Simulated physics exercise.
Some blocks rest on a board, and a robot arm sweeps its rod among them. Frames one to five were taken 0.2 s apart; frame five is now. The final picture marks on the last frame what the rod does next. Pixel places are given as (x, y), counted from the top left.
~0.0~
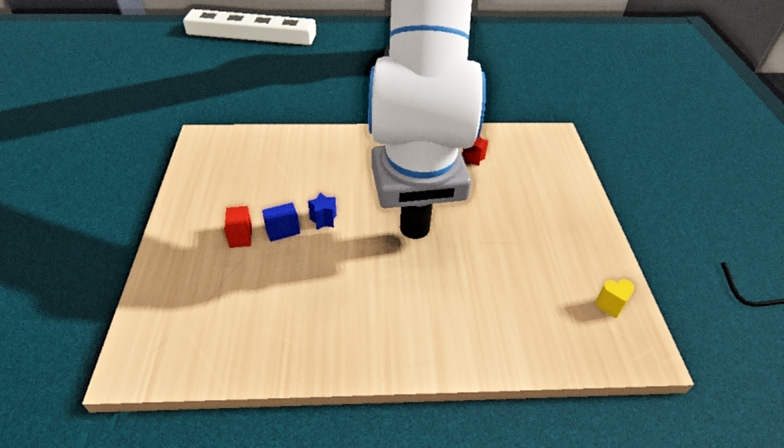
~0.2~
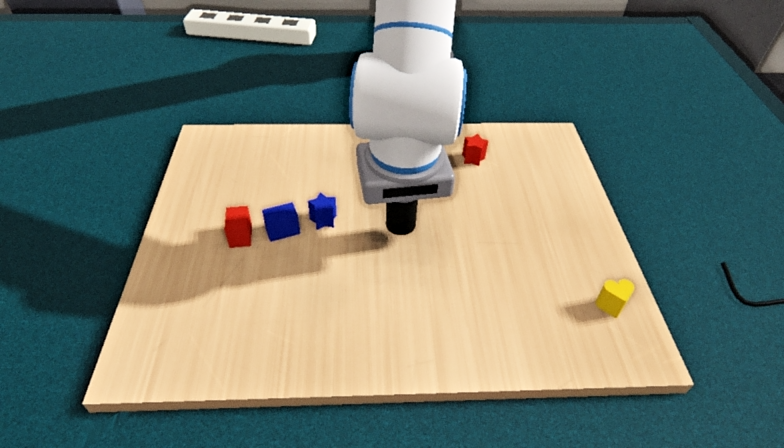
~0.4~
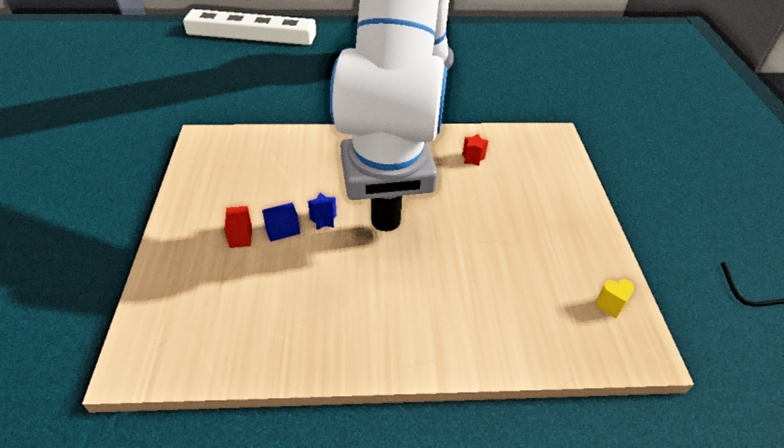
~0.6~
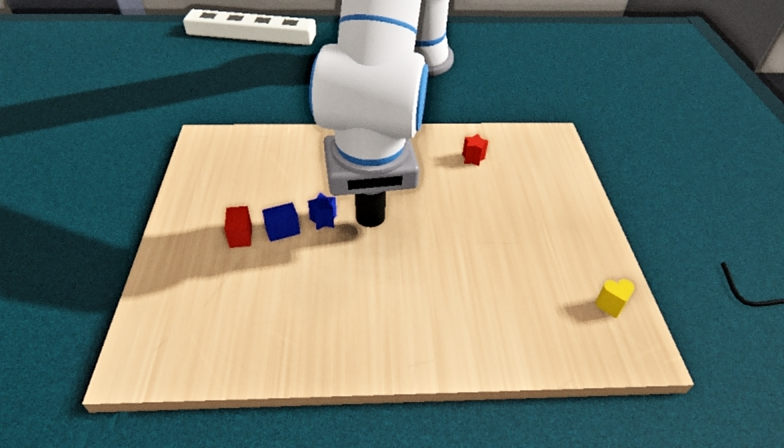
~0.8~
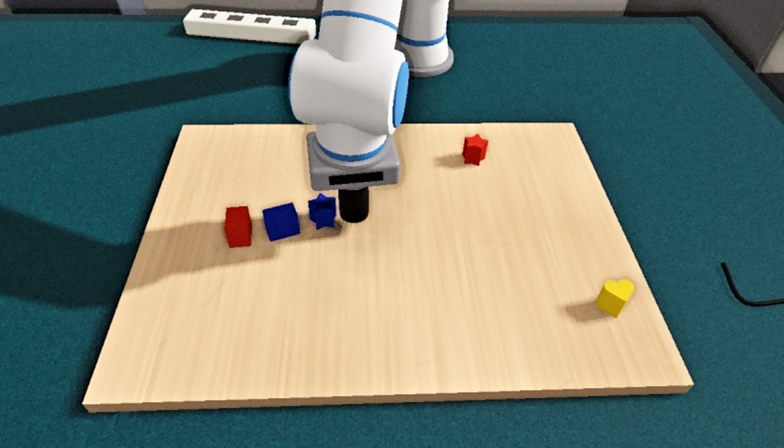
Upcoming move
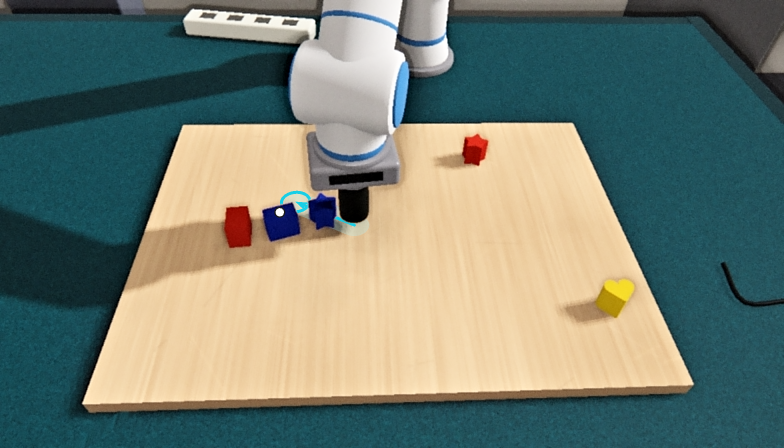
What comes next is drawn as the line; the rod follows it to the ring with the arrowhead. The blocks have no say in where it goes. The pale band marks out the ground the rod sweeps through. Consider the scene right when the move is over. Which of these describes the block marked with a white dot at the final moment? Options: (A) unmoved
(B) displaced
Letter B.
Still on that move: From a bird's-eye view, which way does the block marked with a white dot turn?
It turns round anticlockwise.
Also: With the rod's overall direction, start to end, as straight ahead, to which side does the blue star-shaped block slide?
That's a shift to the left.
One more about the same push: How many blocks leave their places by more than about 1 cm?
I foresee two blocks being moved.
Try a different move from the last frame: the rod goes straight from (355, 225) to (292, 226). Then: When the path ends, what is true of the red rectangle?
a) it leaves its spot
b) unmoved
It's a.
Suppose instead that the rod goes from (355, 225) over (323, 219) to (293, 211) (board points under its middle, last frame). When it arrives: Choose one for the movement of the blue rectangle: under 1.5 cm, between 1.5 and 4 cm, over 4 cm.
Between 1.5 and 4 cm.
Path on the board, from (355, 225) directly to (296, 202); the dot is on the blue rectangle.
On the path given first. One third of the way, rod at (333, 205); blue star-shaped block at (308, 199).
Two thirds of the way, rod at (313, 197); blue rectangle at (272, 214), turned 15° anticlockwise; blue star-shaped block at (288, 196), turned 25° anticlockwise.
At the end, rod at (294, 190); red rectangle in place; blue rectangle at (267, 215), turned 30° anticlockwise; blue star-shaped block at (273, 195), turned 50° anticlockwise.
